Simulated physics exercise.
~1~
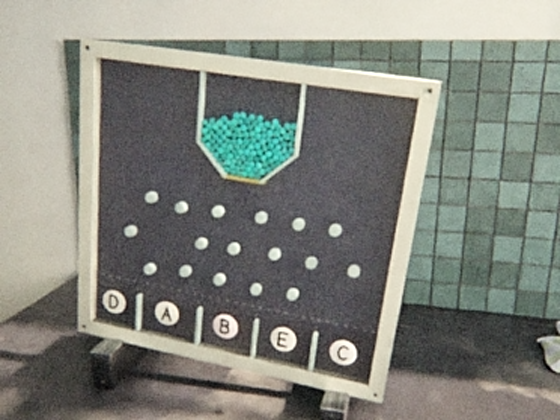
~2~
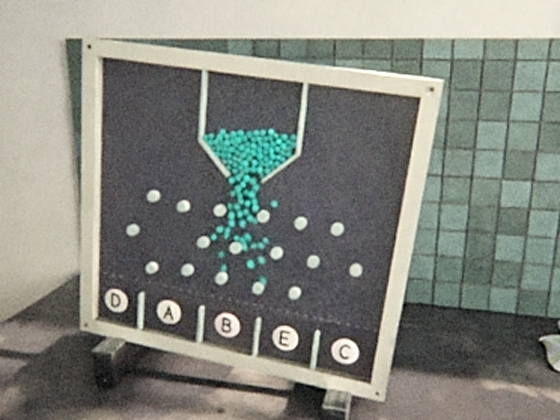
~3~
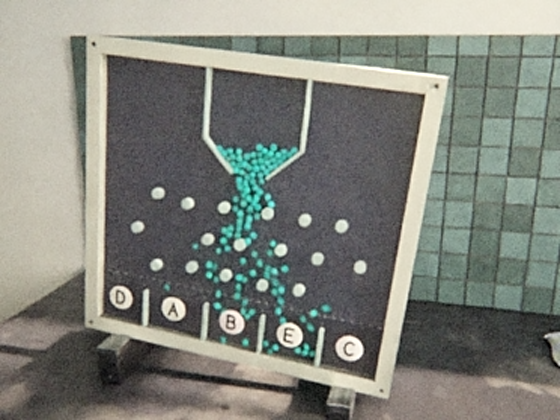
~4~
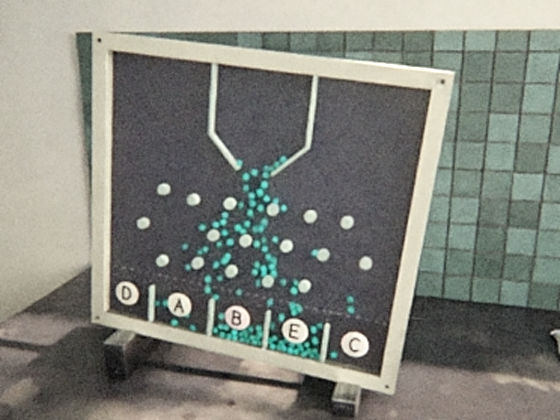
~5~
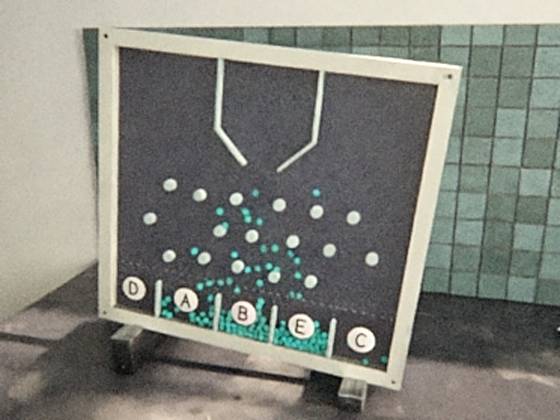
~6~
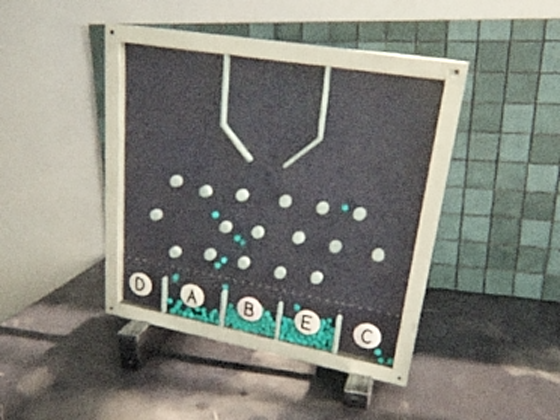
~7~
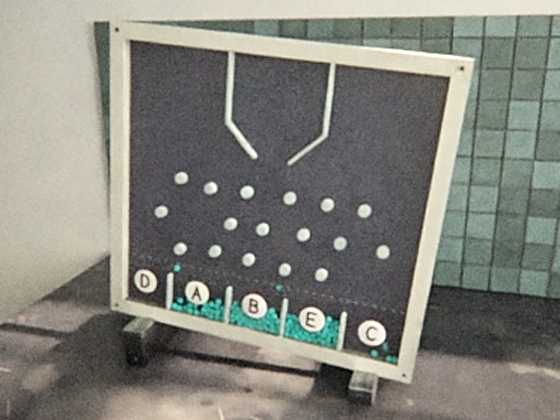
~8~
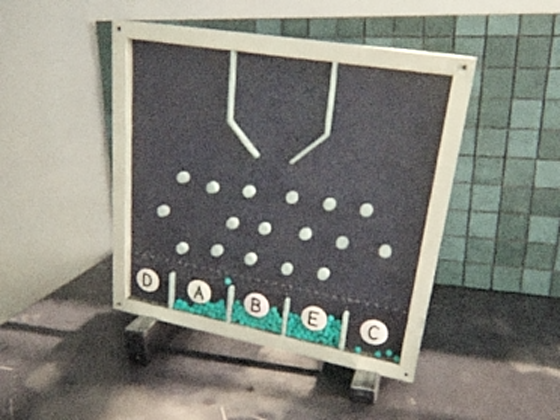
The footage shows turquoise beads pouring from a hopper in a framed, tilted board, scattering down among round pegs into lettered bins, until the hopper is empty and the beads lie mostly in A, B and E, with a few in C and none in D.
